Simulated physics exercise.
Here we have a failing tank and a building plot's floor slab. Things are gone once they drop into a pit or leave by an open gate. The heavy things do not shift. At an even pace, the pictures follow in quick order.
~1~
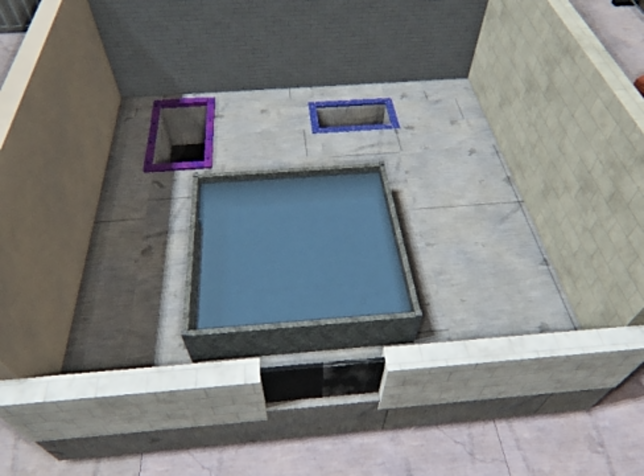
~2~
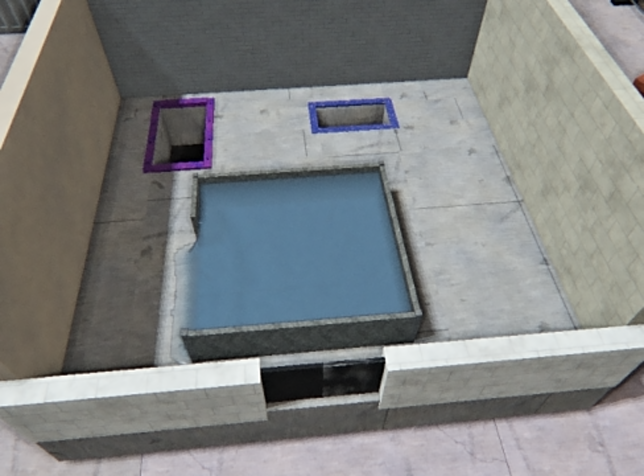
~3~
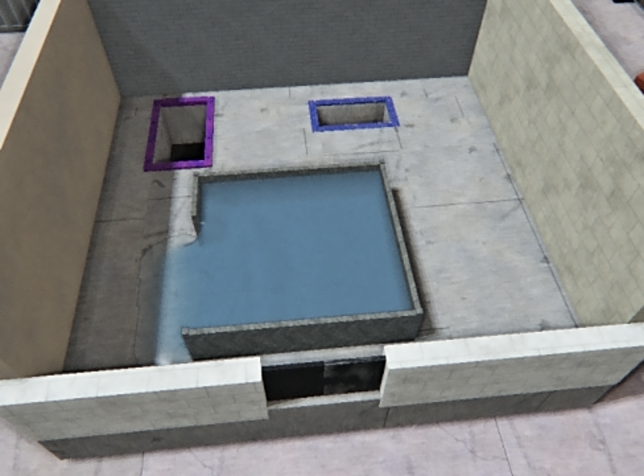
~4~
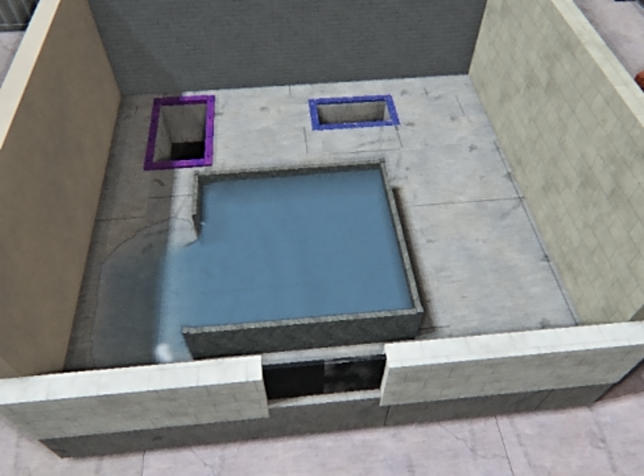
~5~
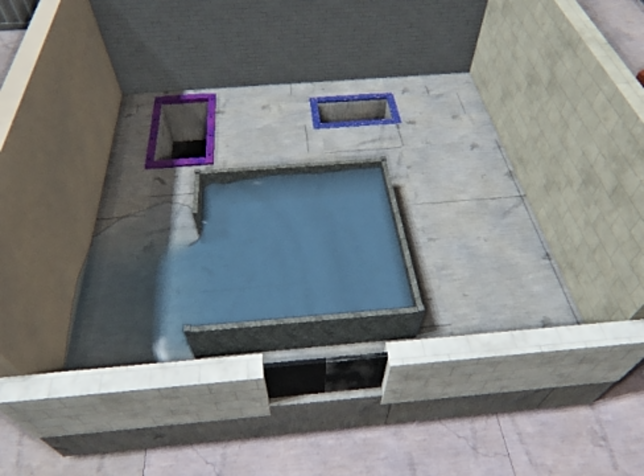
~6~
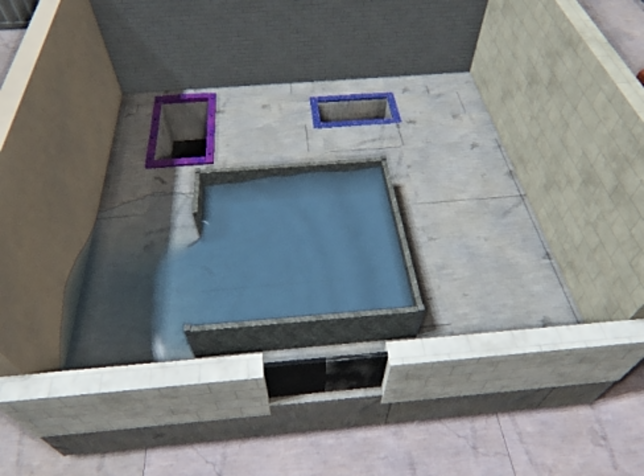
A square grey-walled tank full of blue water stands on the pale slab of a walled plot, seen from above at a steady, nearly still view. Behind it are a purple-rimmed pit at left and a blue-rimmed pit at right, with a dark opening in the low front wall. The tank's left side breaks open, and water pours through the gap, spreading leftward across the slab to the left wall.
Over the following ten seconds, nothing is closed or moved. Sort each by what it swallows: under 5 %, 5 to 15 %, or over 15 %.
Sorted: Gate under 5 %, blue pit 5 to 15 %, purple pit over 15 %.
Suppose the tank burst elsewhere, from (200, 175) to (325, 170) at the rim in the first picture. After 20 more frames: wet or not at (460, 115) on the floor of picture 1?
Lab note: Point logged as inundated.
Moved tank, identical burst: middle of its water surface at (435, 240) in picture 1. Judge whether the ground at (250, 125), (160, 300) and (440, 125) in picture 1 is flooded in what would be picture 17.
Taking them as they were asked, they come out bone dry, soaked, bone dry.
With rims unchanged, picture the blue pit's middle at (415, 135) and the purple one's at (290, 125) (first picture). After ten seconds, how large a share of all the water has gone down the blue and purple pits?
Roughly: Blue pit 8 %, purple pit 15 %.
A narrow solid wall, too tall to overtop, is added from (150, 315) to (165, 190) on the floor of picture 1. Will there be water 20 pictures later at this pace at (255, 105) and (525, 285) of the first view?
Taking them in the order asked, the first is inundated and the second is not reached.
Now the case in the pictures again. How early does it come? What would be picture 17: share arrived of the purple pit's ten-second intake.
Estimate: Some 0 per cent.
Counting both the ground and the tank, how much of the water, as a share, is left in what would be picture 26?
That works out to about 94 per cent.
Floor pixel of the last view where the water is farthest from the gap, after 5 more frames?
The farthest point of the front sits at (111, 154).
A moment on, water covers 15 % of the floor; the gate 0 %, the blue pit 0 %, the purple pit 0 %.
Next, water covers 30 % of the floor; the gate 0 %, the blue pit 0 %, the purple pit 1 %.
Then, water covers 50 % of the floor; the gate 0 %, the blue pit 0 %, the purple pit 6 %.
Later, water covers 80 % of the floor; the gate 0 %, the blue pit 3 %, the purple pit 18 %.
In the end, water covers 95 % of the floor; the gate 0 %, the blue pit 11 %, the purple pit 28 %.
